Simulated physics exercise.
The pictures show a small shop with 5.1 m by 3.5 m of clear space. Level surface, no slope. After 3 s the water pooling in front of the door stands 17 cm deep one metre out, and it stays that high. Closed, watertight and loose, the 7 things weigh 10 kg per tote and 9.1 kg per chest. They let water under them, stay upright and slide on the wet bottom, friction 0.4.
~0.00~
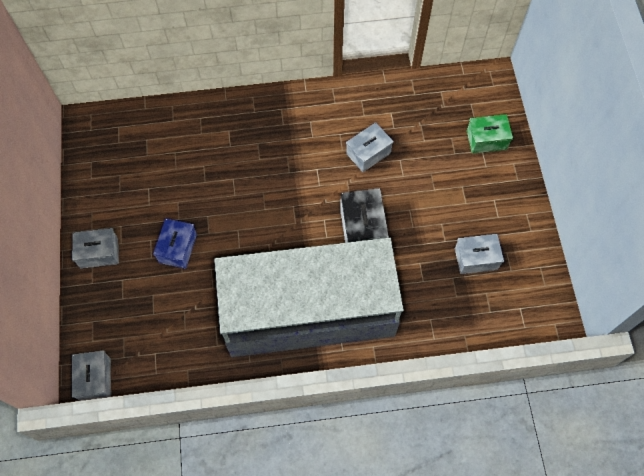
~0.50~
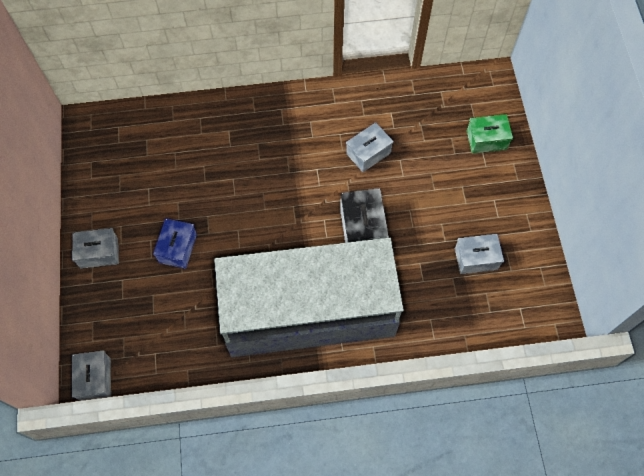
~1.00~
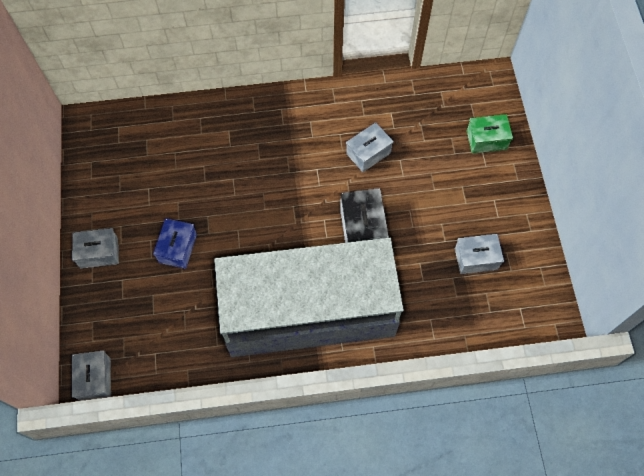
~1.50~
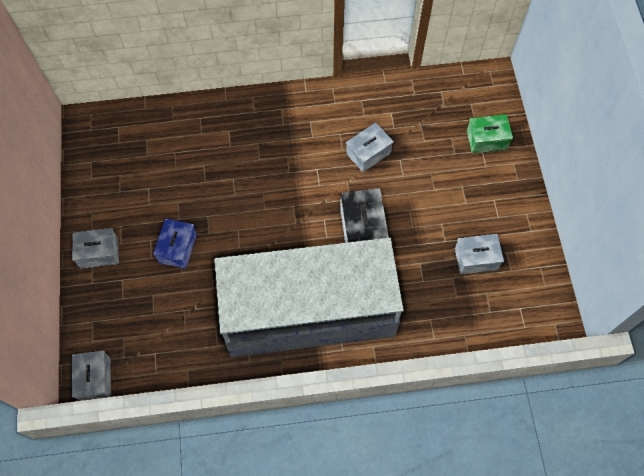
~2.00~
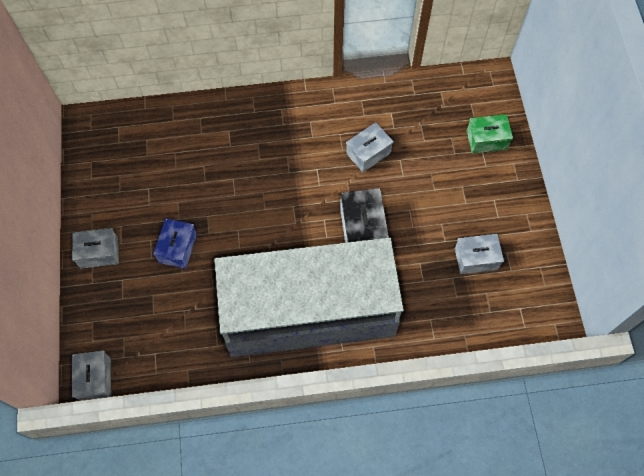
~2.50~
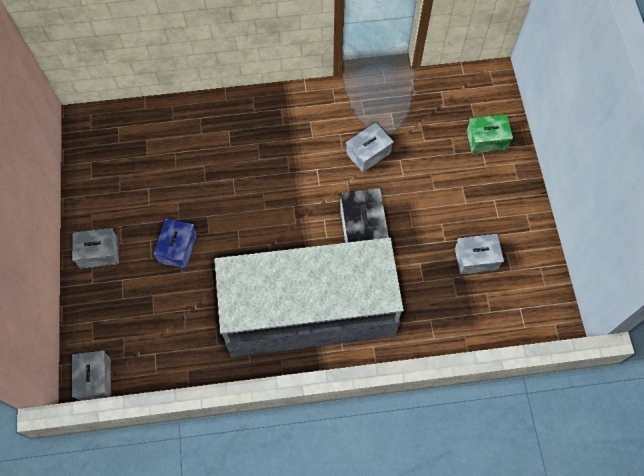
Water spreads over the pale paving outside, shows in the doorway at the back, then slips a short way onto the wooden floor, while the green tote, blue tote, grey boxes and counter all stay still.
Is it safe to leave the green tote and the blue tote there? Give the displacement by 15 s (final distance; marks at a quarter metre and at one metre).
Green tote hardly budges, blue tote hardly budges.
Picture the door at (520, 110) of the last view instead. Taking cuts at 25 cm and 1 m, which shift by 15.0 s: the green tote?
Result for the green tote: Moderate displacement.
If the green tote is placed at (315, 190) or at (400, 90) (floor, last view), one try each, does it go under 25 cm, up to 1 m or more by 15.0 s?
From the first spot it would stay roughly in place, and from the second it would go a long distance.
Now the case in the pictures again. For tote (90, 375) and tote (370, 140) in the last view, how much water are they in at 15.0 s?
Roughly 8 and 6 cm.
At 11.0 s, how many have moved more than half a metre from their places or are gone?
2.
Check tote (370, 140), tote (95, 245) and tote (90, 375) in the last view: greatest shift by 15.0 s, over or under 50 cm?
Well, in sequence it's greater, lower, lower.
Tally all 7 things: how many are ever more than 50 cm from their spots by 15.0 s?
Count: 3.
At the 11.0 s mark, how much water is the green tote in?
Depth: About 5 cm.
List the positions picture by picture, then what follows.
The first picture shows the green tote at (491, 128), on the bottom; the blue tote at (174, 239), on the bottom; 0.0 m2 under water; 0 of 7 have shifted.
The second picture shows the green tote at (491, 128) rests on the ground; the blue tote at (174, 239) rests on the ground; water covers 0.0 m2; 0 of 7 have shifted.
The third picture shows the green tote at (491, 128) rests on the ground; the blue tote at (174, 239), on the bottom; 0.0 m2 under water; 0 of 7 have shifted.
The fourth picture shows the green tote at (491, 128) rests on the ground; the blue tote at (174, 239) rests on the ground; water covers 0.0 m2; 0 of 7 have shifted.
The fifth picture shows the green tote at (491, 128), on the bottom; the blue tote at (174, 239), on the bottom; water covers 0.0 m2; 0 of 7 have shifted.
The sixth picture shows the green tote at (491, 128), on the bottom; the blue tote at (174, 239), on the bottom; 0.5 m2 under water; 0 of 7 have shifted.
After 3.5 s the green tote is near (491, 128), 0.0 m from its start, aground; the blue tote is near (174, 239), 0.0 m from its start, aground; 0 afloat.
After 6.8 s the green tote is near (491, 128), 0.0 m from its start, aground; the blue tote is near (174, 239), 0.0 m from its start, aground; 0 afloat.
After 11.0 s the green tote is near (491, 128), 0.0 m from its start, aground; the blue tote is near (174, 239), 0.0 m from its start, aground; 2 afloat.
After 15.0 s the green tote is near (491, 128), 0.0 m from its start, aground; the blue tote is near (172, 239), 0.0 m from its start, aground; 2 afloat.
